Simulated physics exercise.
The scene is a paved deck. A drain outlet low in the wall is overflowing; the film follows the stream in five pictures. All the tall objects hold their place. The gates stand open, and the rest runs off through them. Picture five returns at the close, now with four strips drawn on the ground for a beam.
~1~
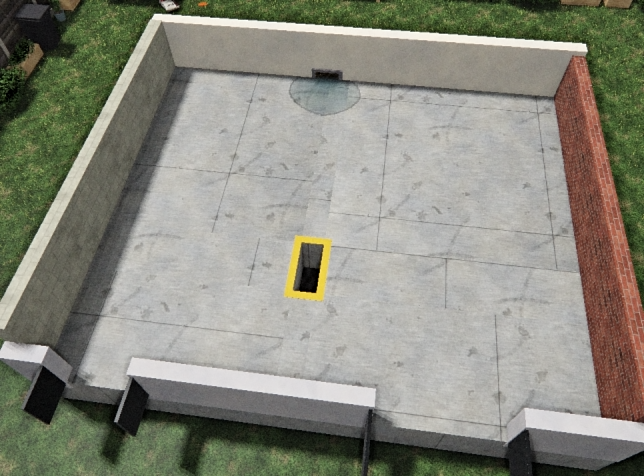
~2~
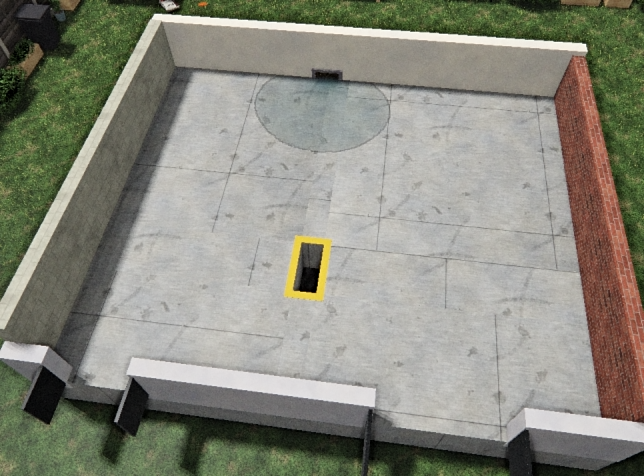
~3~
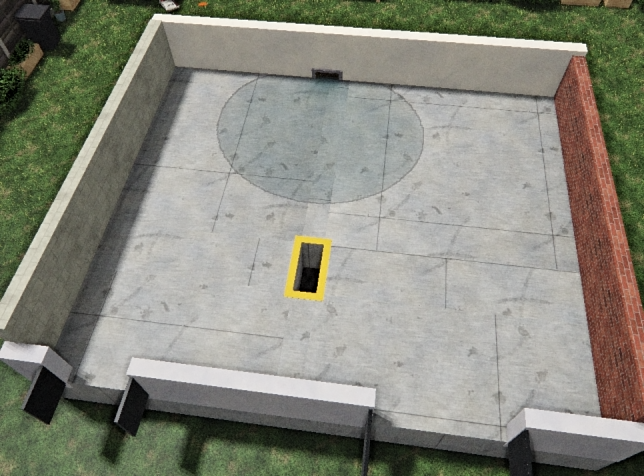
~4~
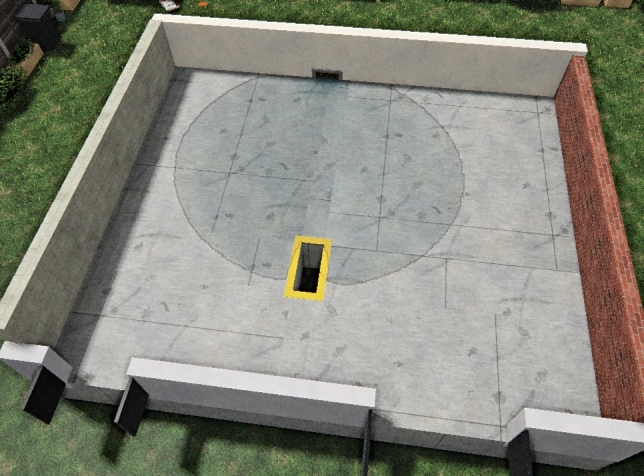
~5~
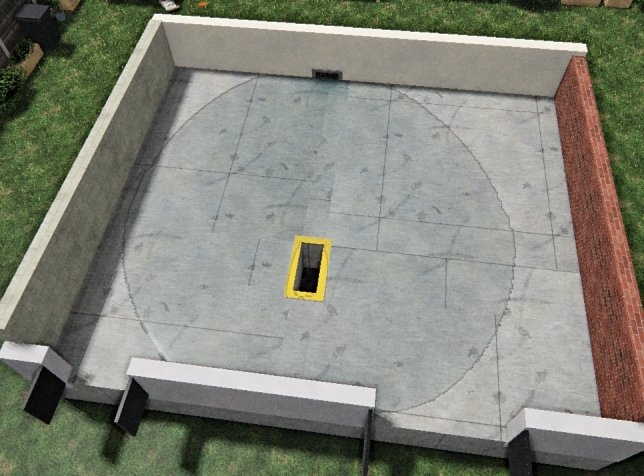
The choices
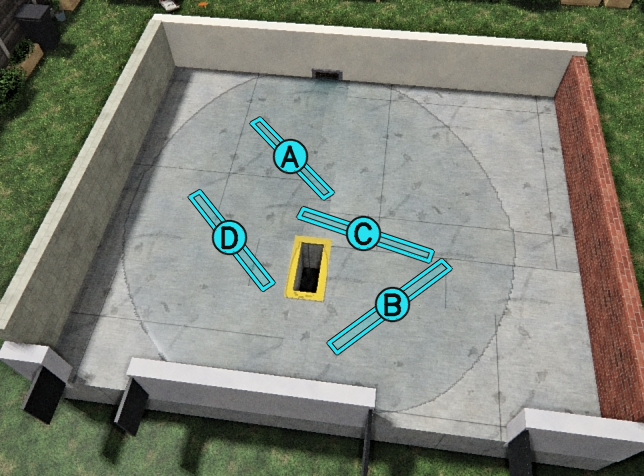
To begin with, a small wet patch lies below an opening in the far wall of a walled, paved deck. The patch spreads outward in a widening round shape toward the yellow-framed drain and reaches it. It then surrounds the drain and extends to the near wall, covering much of the deck.
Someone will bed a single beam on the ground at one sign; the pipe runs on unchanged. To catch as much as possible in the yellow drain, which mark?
It is D.
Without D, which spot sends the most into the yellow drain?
That is spot B.
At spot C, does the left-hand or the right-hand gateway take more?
The right one.
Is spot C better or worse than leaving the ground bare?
Worse.
On the marked copy, A from (256, 121) to (328, 195); B from (333, 347) to (445, 264); C from (301, 212) to (430, 256); D from (195, 194) to (268, 286).
For spot A, about 7 % of the stream goes into the yellow drain, about 92 % out by the gates.
For spot B, about 21 % of the stream goes into the yellow drain, about 78 % out by the gates.
For spot C, about 6 % of the stream goes into the yellow drain, about 93 % out by the gates.
For spot D, about 42 % of the stream goes into the yellow drain, about 57 % out by the gates.
